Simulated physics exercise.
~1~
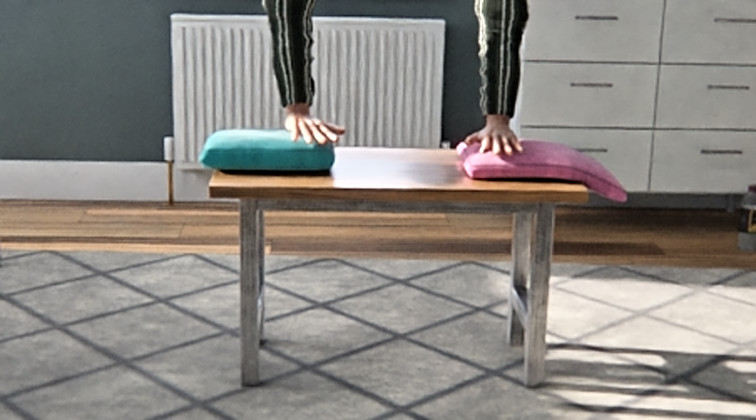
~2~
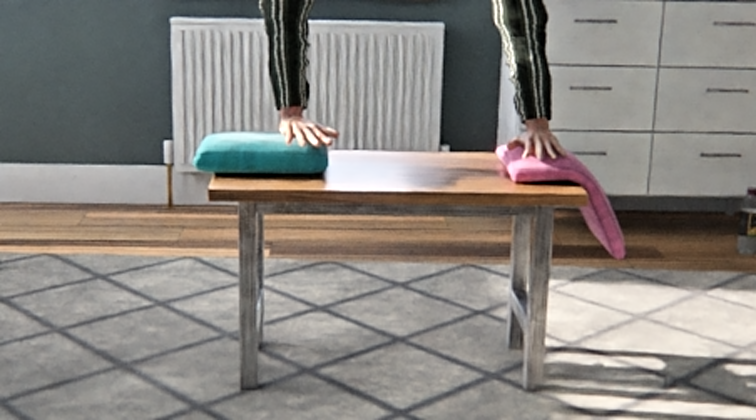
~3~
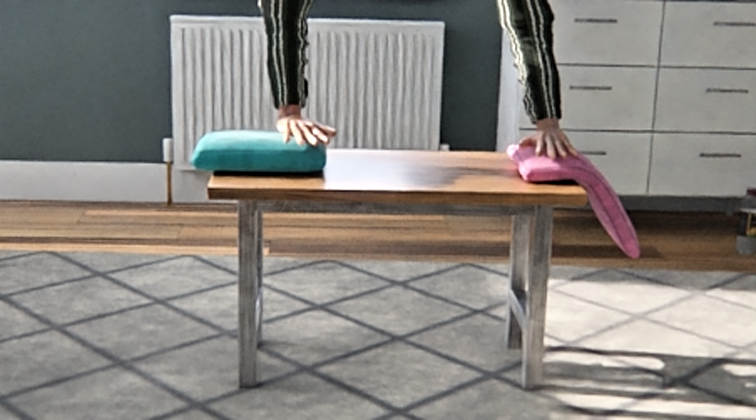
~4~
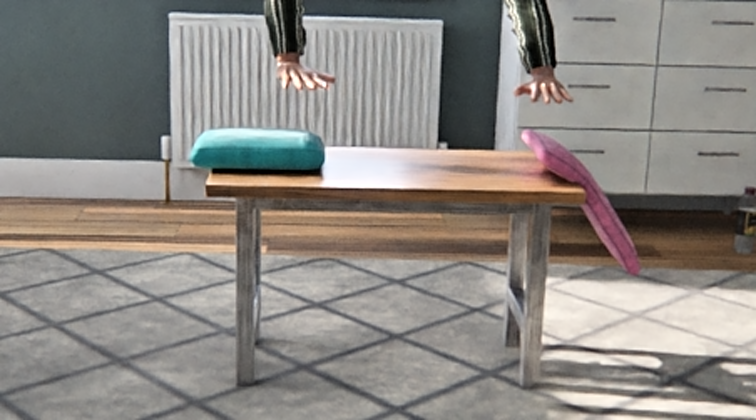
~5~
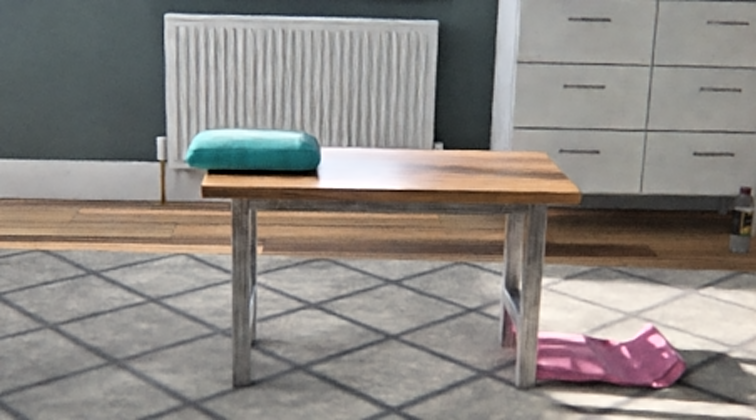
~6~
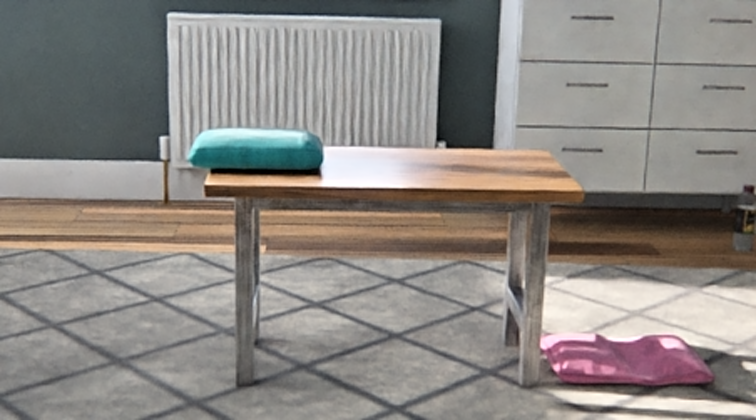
A pink folded blanket lies on the right of a wooden-topped side table, opposite a turquoise sack on the left, in a slightly swaying front view of a room with a patterned grey rug, a white radiator and white drawers. Two hands in dark striped sleeves press on them, and the right one slides the blanket outward until it droops over the end. The hands lift away, and the blanket slumps off and drops to the rug. It finishes lying on the floor beside the right legs, while the turquoise sack stays on the tabletop.
